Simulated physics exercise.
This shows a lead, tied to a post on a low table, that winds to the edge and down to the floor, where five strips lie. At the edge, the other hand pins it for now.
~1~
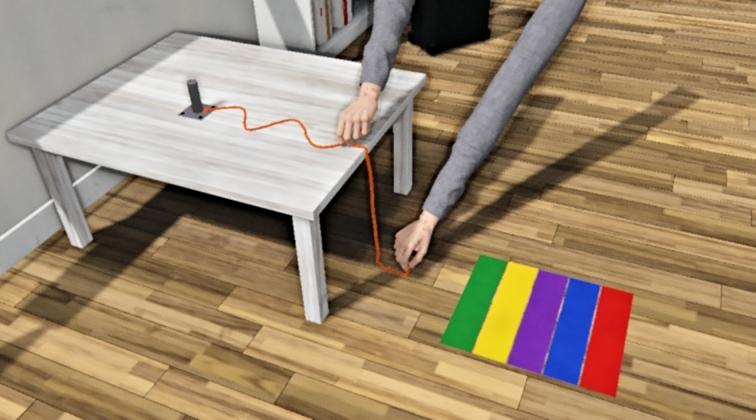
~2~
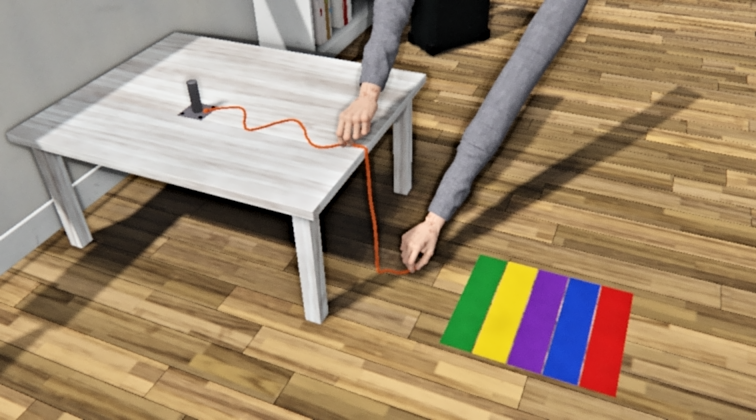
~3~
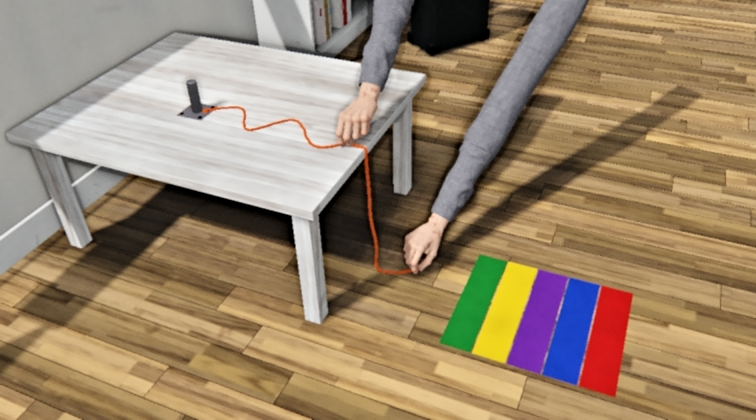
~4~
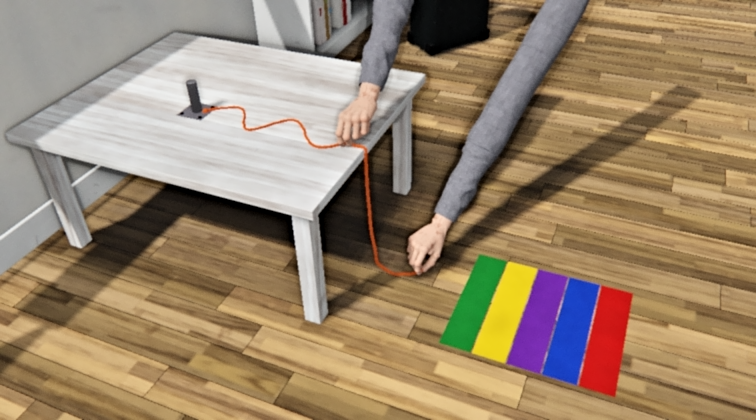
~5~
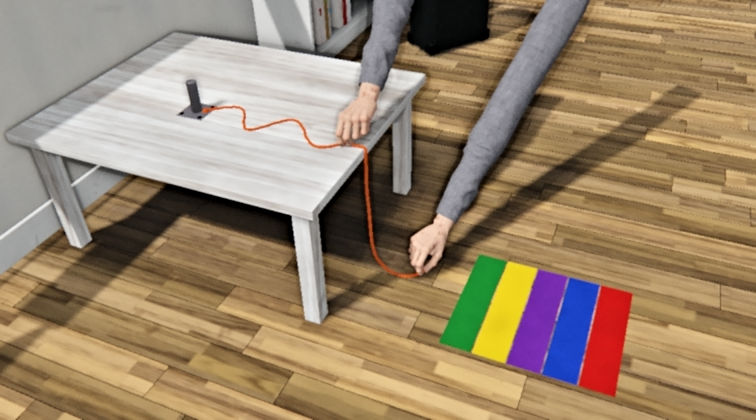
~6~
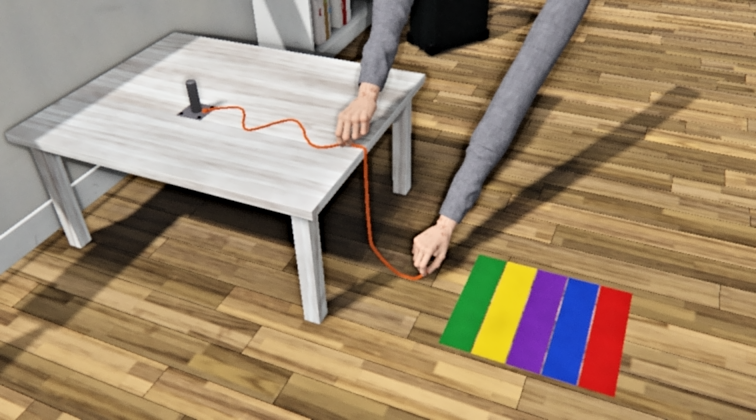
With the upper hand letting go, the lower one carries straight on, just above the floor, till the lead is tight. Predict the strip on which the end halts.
The blue strip.
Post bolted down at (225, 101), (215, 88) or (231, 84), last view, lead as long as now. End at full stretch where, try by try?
It works out at around (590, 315), (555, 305) and (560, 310) for the three tries.
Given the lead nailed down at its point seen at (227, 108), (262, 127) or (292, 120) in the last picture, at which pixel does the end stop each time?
About (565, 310), (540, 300) and (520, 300).
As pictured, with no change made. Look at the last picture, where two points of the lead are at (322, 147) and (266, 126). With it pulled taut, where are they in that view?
Around (378, 160), then around (293, 131).
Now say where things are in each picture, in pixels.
End (409, 267); green (463, 330); yellow (496, 339); purple (530, 349); blue (565, 360); red (602, 371), in the first picture.
End (415, 269); lead through (236, 107) (262, 128) (306, 136) (361, 147) (371, 206) (377, 258), in the second picture.
End (418, 270), in the third picture.
End (422, 270); lead through (236, 107) (262, 127) (305, 136) (361, 147) (369, 205) (376, 258), in the fourth picture.
End (423, 271), in the fifth picture.
End (427, 272); lead through (235, 107) (261, 127) (305, 136) (360, 147) (367, 205) (380, 256), in the sixth picture.
Soon after, end near (516, 296); over yellow.
Then, end near (553, 306); over purple.
At full stretch, end near (574, 312); over blue. It gets as far as the blue strip.
